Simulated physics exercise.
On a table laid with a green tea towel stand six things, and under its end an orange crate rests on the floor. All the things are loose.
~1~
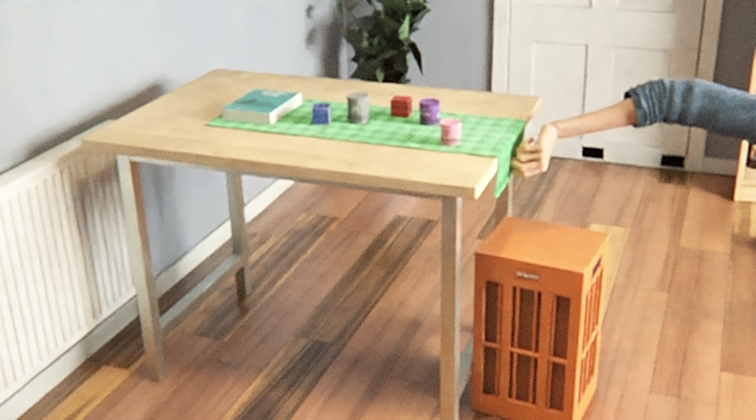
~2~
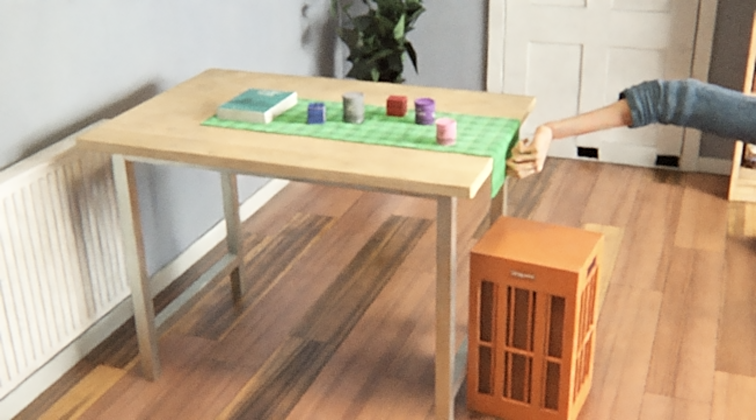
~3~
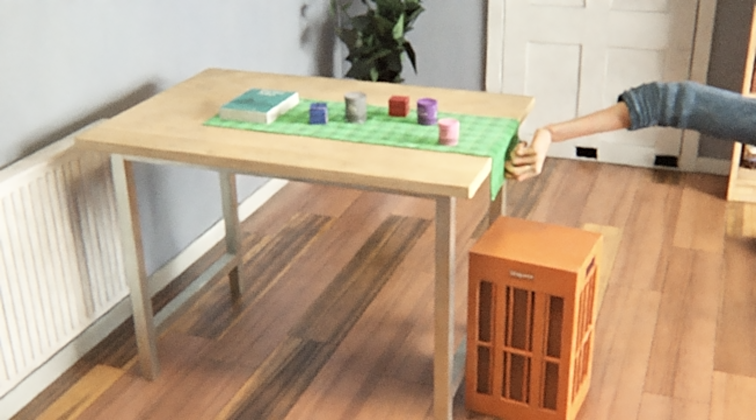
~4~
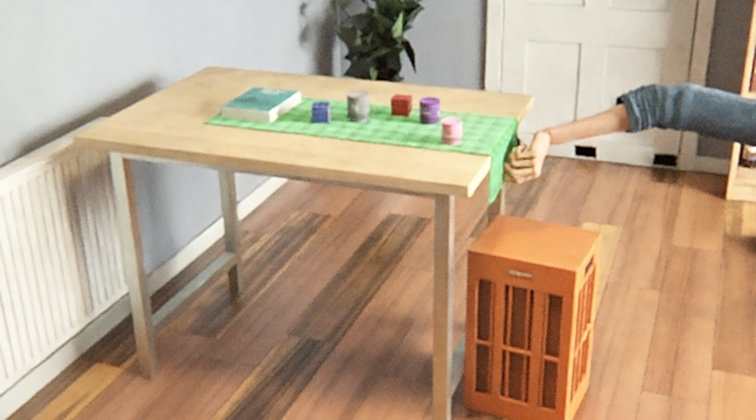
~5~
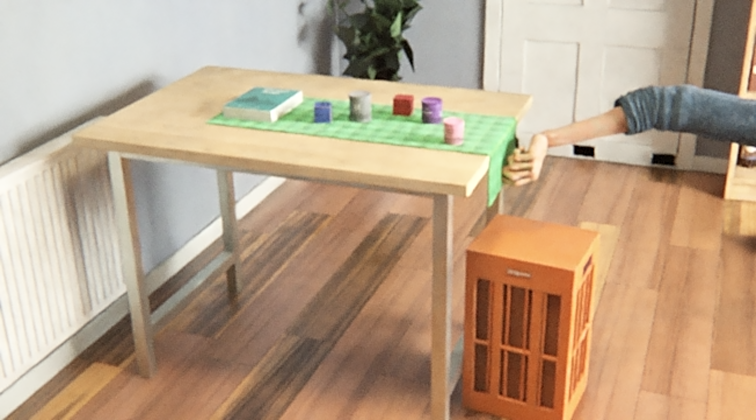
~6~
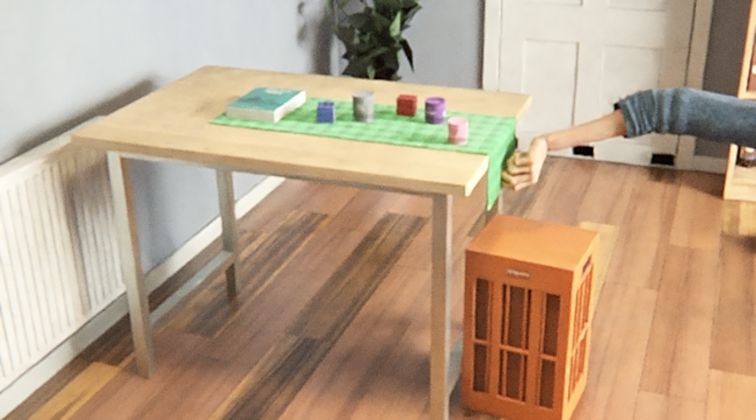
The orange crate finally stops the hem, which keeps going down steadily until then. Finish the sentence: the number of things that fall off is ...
... one.
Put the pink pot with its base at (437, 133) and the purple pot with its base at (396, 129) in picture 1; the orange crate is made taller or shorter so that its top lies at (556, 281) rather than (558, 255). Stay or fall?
The pink pot goes over; the purple pot holds on.
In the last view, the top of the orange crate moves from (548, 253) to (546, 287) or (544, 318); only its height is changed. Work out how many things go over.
We'd see 2, then 3.
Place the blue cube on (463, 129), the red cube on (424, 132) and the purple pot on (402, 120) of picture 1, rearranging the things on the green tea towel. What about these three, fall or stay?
Result - blue cube down, red cube still up, purple pot still up.
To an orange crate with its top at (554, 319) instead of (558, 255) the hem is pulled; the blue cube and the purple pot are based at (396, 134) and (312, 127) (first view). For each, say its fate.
Looks like the blue cube ends up down, and the purple pot hangs in there.
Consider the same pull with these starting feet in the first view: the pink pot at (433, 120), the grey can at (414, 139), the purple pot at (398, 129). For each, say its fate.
Here's what happens: The pink pot remains aboard, the grey can remains aboard, the purple pot remains aboard.
A little later, hem near (502, 216); all still up.
Next, hem on the crate; pink pot gone.
When it is over, hem on the crate; pink pot gone. The table loses one.
